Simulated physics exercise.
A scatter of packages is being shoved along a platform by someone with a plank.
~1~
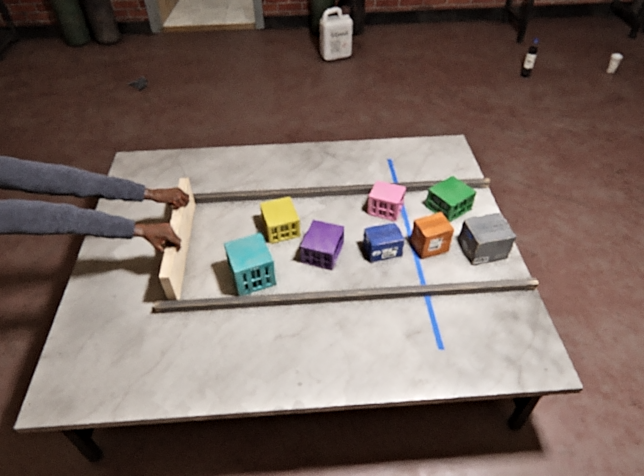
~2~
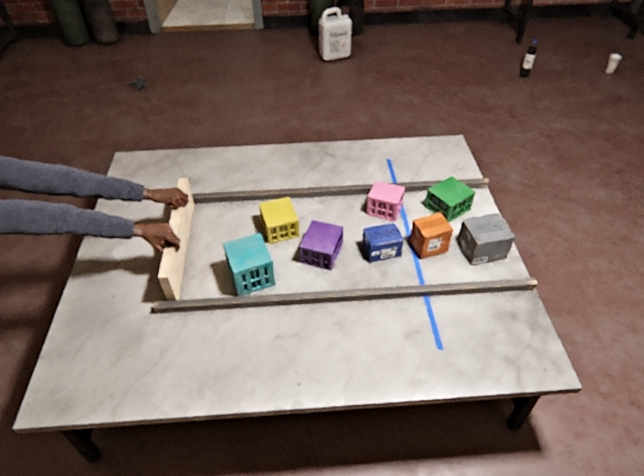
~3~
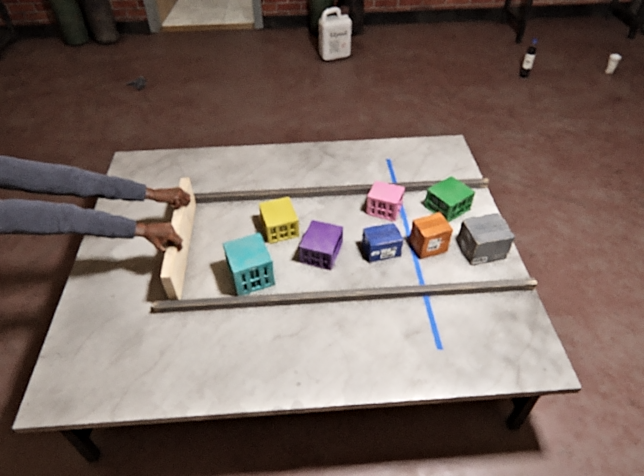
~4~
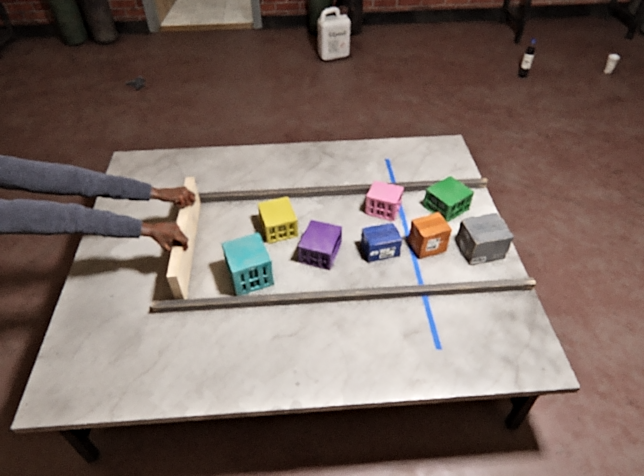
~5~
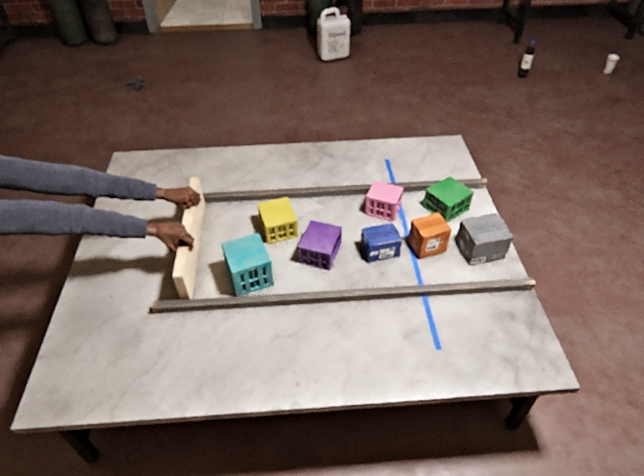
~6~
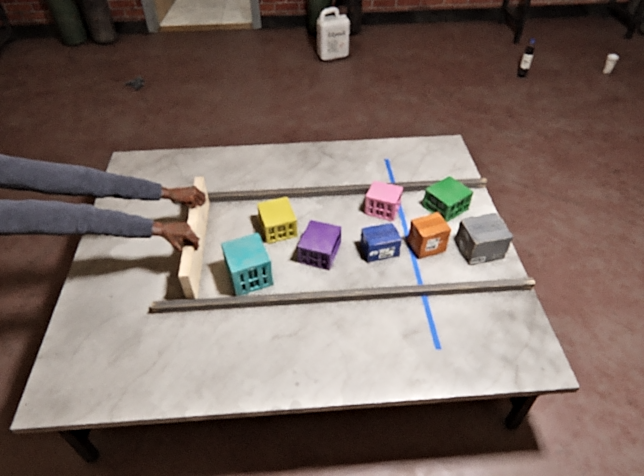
Colourful crates and parcels sitting still between two rails on a tabletop as two hands slide a plank slightly right.
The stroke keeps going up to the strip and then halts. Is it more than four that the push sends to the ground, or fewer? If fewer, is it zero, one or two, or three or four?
So the tally of ones that come down is one, perhaps two, really.
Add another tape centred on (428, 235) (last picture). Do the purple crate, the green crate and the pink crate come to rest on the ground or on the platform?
Here's how it goes: The purple crate is still up there, the green crate ends up down, and the pink crate is still up there.
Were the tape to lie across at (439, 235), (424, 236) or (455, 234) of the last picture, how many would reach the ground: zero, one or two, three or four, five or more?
The falls would be three or four; just one or two; three to four.
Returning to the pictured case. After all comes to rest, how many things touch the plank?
2 in contact.
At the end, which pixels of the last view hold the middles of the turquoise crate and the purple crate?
Same order as the question: First (437, 256), second (461, 233).
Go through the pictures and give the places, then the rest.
Grey parcel (486, 239); green crate (450, 199); orange parcel (432, 236); plank (179, 236); tape (411, 237), in the first frame.
Green crate (450, 199); yellow crate (279, 220), in the second frame.
Orange parcel (430, 236); plank (180, 236), in the third frame.
Grey parcel (483, 238); turquoise crate (248, 264), in the fourth frame.
Green crate (448, 199); blue parcel (381, 243), in the fifth frame.
Grey parcel (483, 238); green crate (447, 199); orange parcel (429, 236); plank (196, 235); tape (408, 237), in the sixth frame.
A little later, none off yet; grey parcel at rest near (483, 238); green crate at rest near (447, 199); orange parcel at rest near (429, 236).
Next, none off yet; grey parcel at rest near (483, 238); green crate at rest near (447, 199); orange parcel shifted a little near (437, 235).
Later still, none off yet; grey parcel tilted a little near (529, 236); green crate at rest near (447, 199); orange parcel shifted well along near (490, 232).
When it is over, the number that fall off is one or two; down, orange parcel and grey parcel.
